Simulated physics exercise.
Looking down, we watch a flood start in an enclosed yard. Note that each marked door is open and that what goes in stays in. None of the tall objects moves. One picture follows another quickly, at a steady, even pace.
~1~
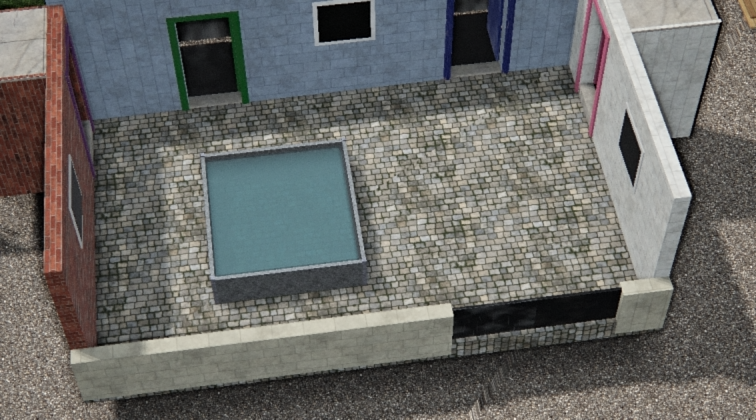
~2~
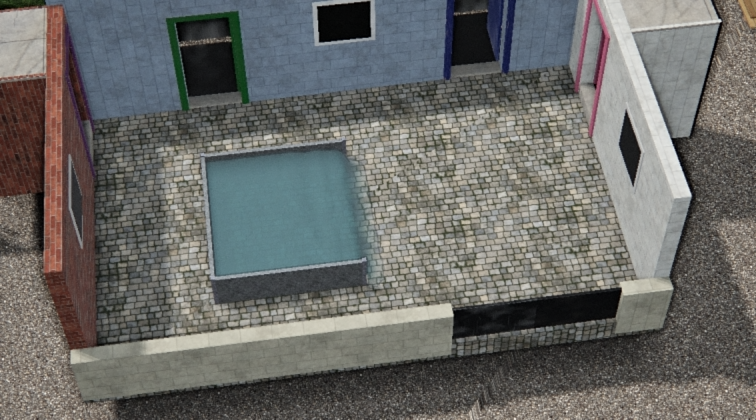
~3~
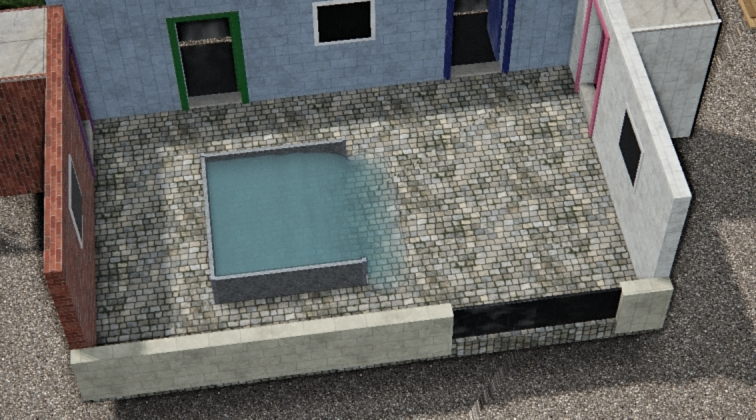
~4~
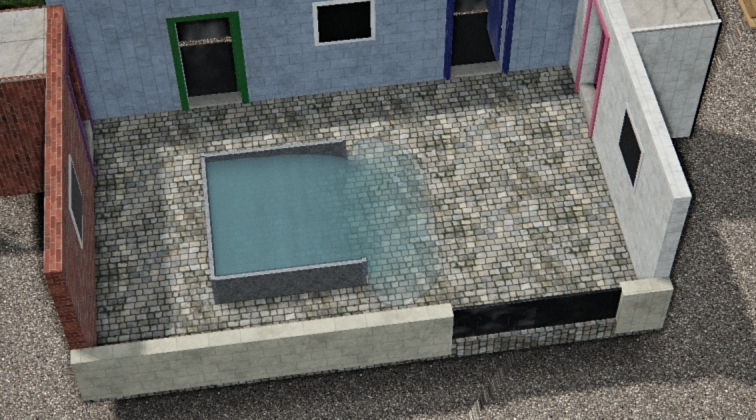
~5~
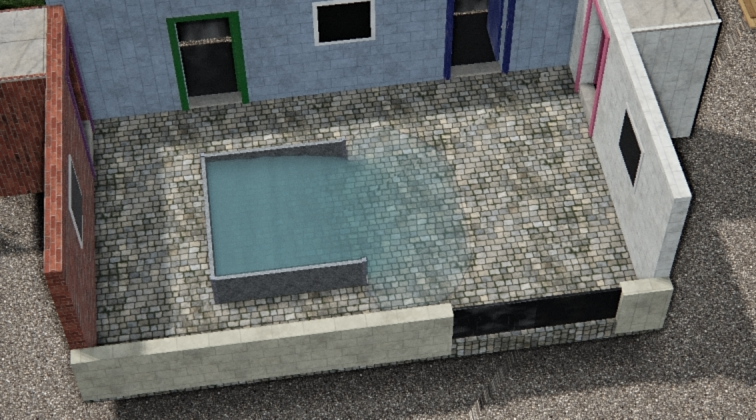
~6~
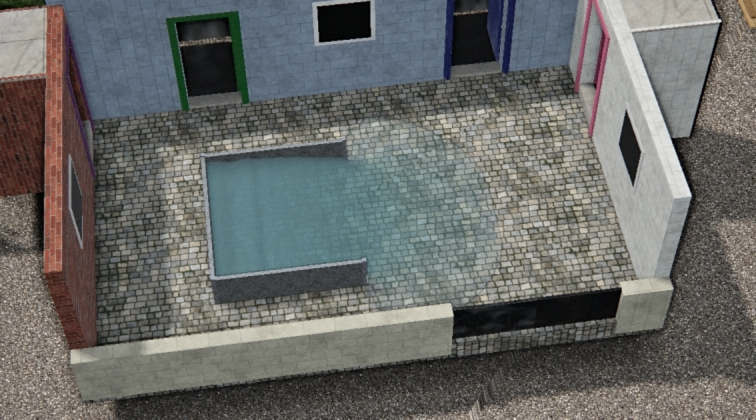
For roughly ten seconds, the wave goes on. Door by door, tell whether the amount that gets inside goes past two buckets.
Door by door: The purple door stays at two buckets or less, the blue door goes past two buckets, the pink door stays at two buckets or less, the green door stays at two buckets or less.
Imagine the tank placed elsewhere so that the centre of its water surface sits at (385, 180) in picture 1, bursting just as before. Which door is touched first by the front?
Note: The pink-painted one.
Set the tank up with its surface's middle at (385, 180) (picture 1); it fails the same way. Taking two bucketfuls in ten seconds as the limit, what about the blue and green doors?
Result: The blue door tops the limit and the green door misses it.
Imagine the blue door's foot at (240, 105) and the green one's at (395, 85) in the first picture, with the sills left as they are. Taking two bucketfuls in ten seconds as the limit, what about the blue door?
Blue is not flooded.
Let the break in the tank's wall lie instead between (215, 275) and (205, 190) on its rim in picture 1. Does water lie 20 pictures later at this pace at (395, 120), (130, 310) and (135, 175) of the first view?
Unwetted, submerged, submerged.
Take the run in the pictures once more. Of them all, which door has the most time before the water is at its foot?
I'd go with the door marked purple.
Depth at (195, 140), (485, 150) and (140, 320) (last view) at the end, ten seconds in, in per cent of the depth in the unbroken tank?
Around 8, 10 and 10 %.
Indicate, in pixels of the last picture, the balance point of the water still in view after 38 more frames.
Somewhere around (452, 203) in the last view.
A moment on, water covers 45 % of the floor; the purple door not reached, the blue door not reached, the pink door not reached, the green door not reached.
Next, water covers 55 % of the floor; the purple door not reached, the blue door wet at the sill, nothing in, the pink door wet at the sill, nothing in, the green door not reached.
Then, water covers 55 % of the floor; the purple door not reached, the blue door under two buckets in, the pink door wet at the sill, nothing in, the green door not reached.
Later, water covers 65 % of the floor; the purple door not reached, the blue door over two buckets in, the pink door wet at the sill, nothing in, the green door not reached.
In the end, water covers 95 % of the floor; the purple door wet at the sill, nothing in, the blue door far over two buckets in, the pink door wet at the sill, nothing in, the green door under two buckets in.
